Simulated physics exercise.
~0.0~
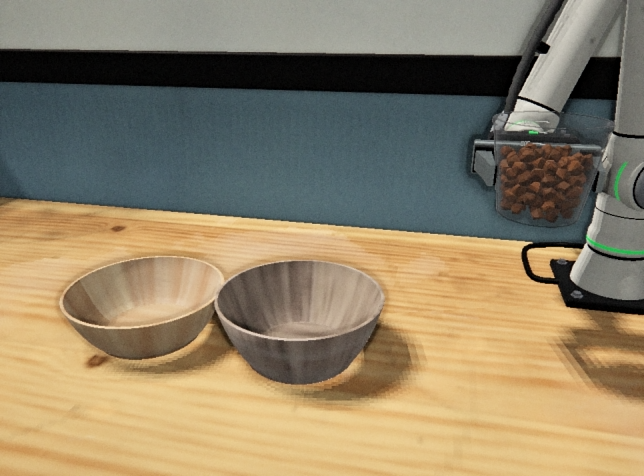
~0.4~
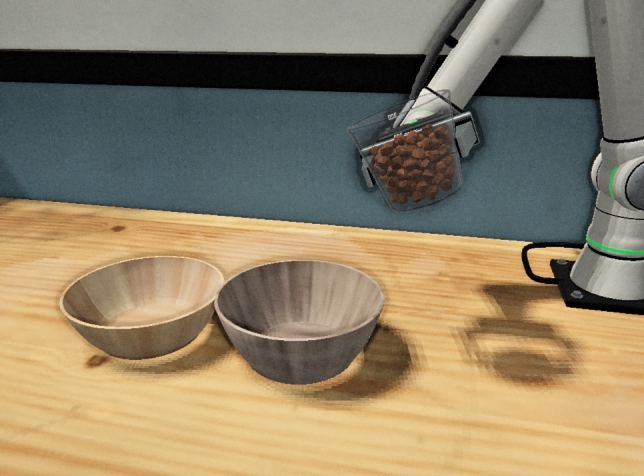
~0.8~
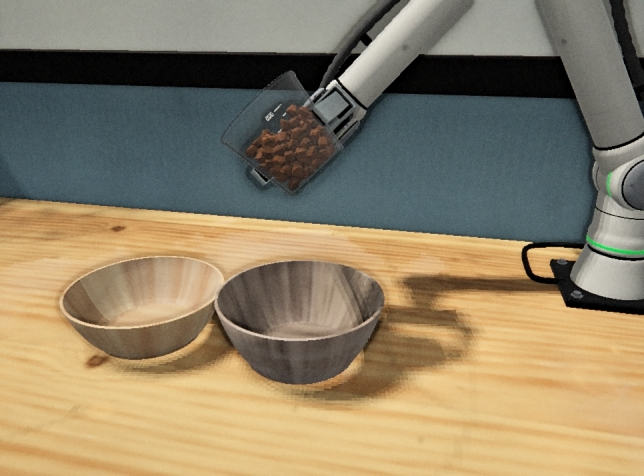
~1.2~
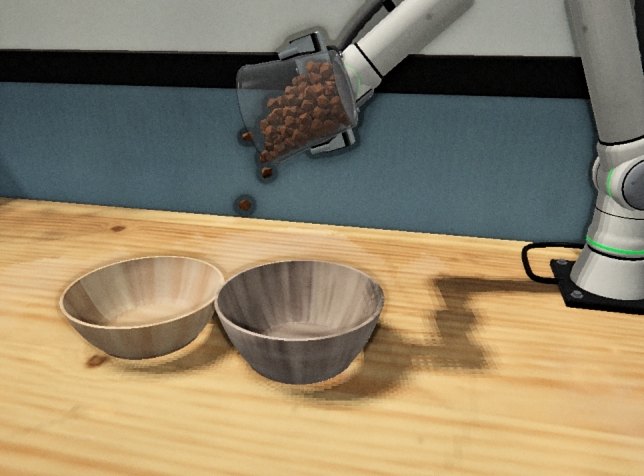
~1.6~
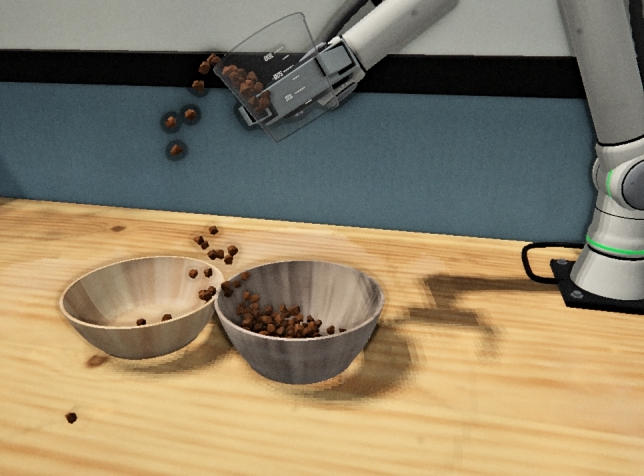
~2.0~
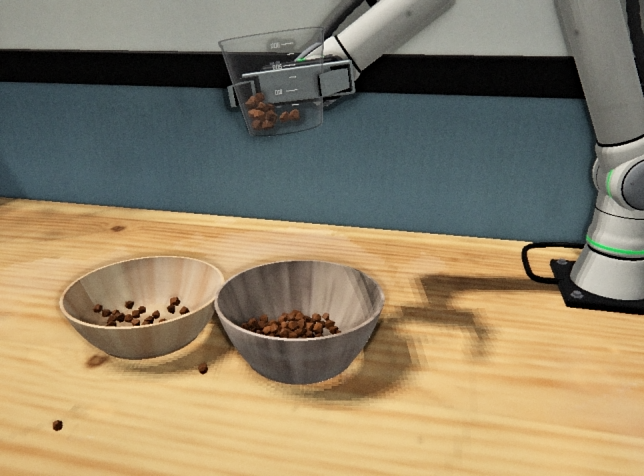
A robot arm on the right carries a clear cup of brown pellets over a pale wooden table, seen from a fixed view in front, with a blue wall behind. Two wooden bowls stand side by side, a light tan one on the left and a grayish one on the right. The arm swings the cup left, tips it and starts spilling pellets. Most tumble into the gray bowl, while others scatter toward the tan one and onto the table. The arm then turns the cup nearly upright, leaving some pellets inside, a smaller group in the tan bowl and a few strays on the wood.
